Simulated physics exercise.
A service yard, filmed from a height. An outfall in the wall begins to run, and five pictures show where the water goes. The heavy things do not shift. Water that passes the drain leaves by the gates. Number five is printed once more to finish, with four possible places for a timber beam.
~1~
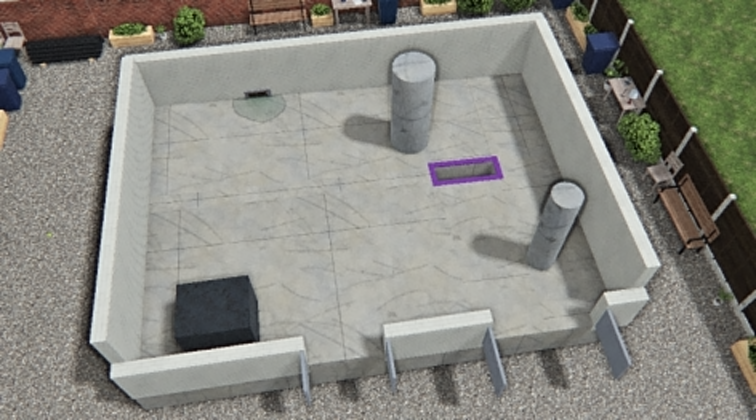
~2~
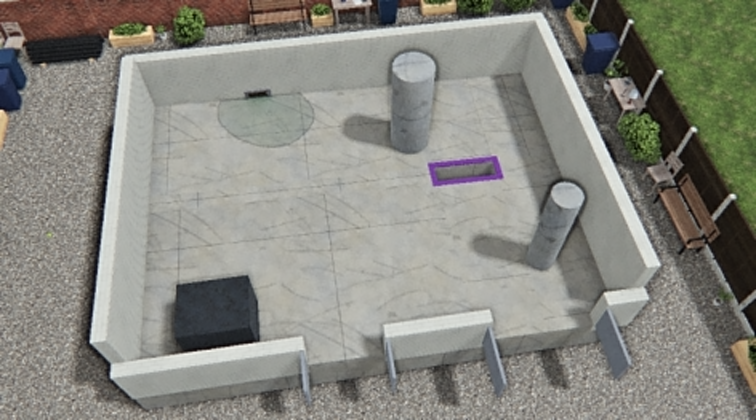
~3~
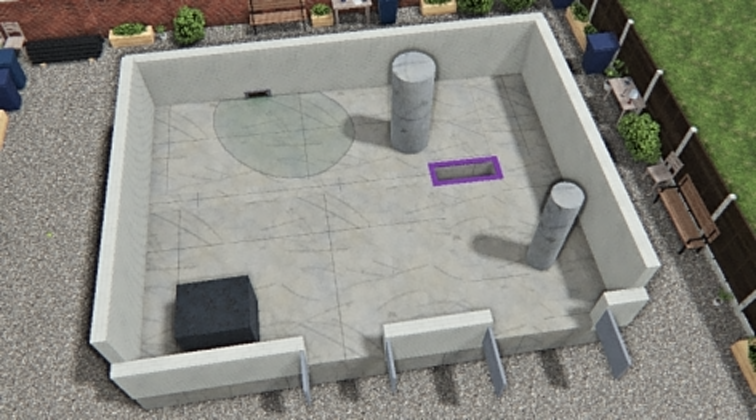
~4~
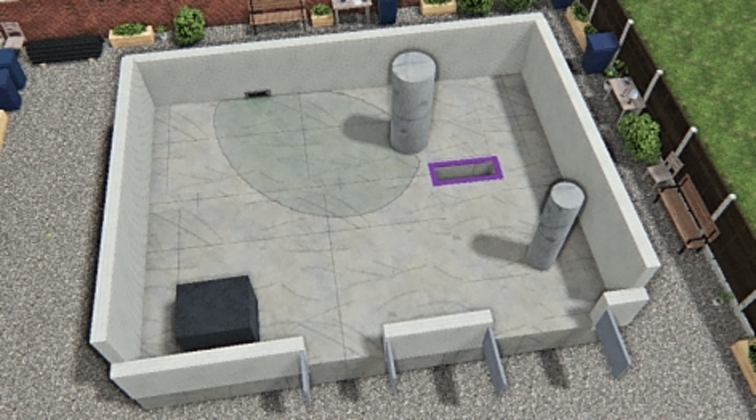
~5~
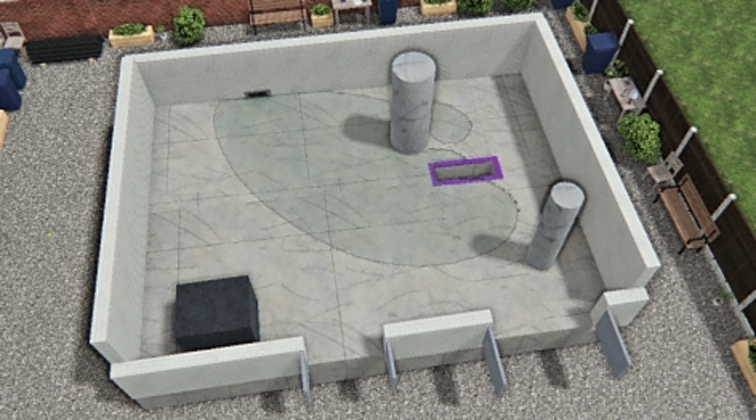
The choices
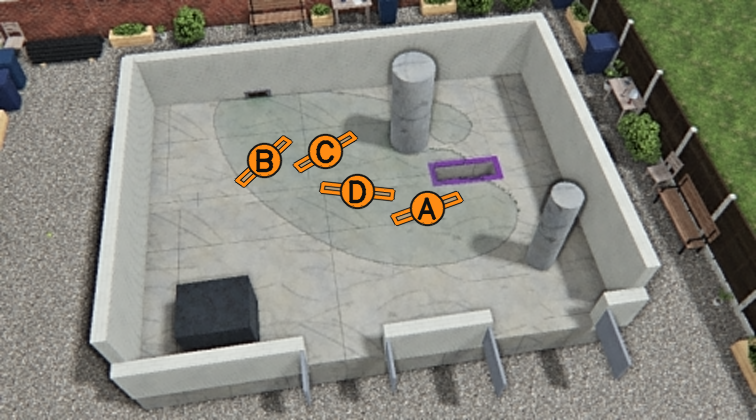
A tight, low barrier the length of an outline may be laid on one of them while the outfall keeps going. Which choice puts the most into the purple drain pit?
It is A.
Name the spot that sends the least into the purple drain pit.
It is C.
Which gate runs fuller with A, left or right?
The right one.
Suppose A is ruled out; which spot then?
It is D.
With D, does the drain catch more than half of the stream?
No, it does not.
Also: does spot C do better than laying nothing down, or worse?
Spot C is worse.
On the marked copy, A from (394, 219) to (458, 196); B from (240, 182) to (286, 139); C from (298, 167) to (352, 135); D from (322, 187) to (392, 194).
If A is chosen, about 55 % of the stream runs into the purple drain pit, about 42 % out by the gates.
If B is chosen, about 20 % of the stream runs into the purple drain pit, about 78 % out by the gates.
If C is chosen, about 8 % of the stream runs into the purple drain pit, about 90 % out by the gates.
If D is chosen, about 36 % of the stream runs into the purple drain pit, about 62 % out by the gates.
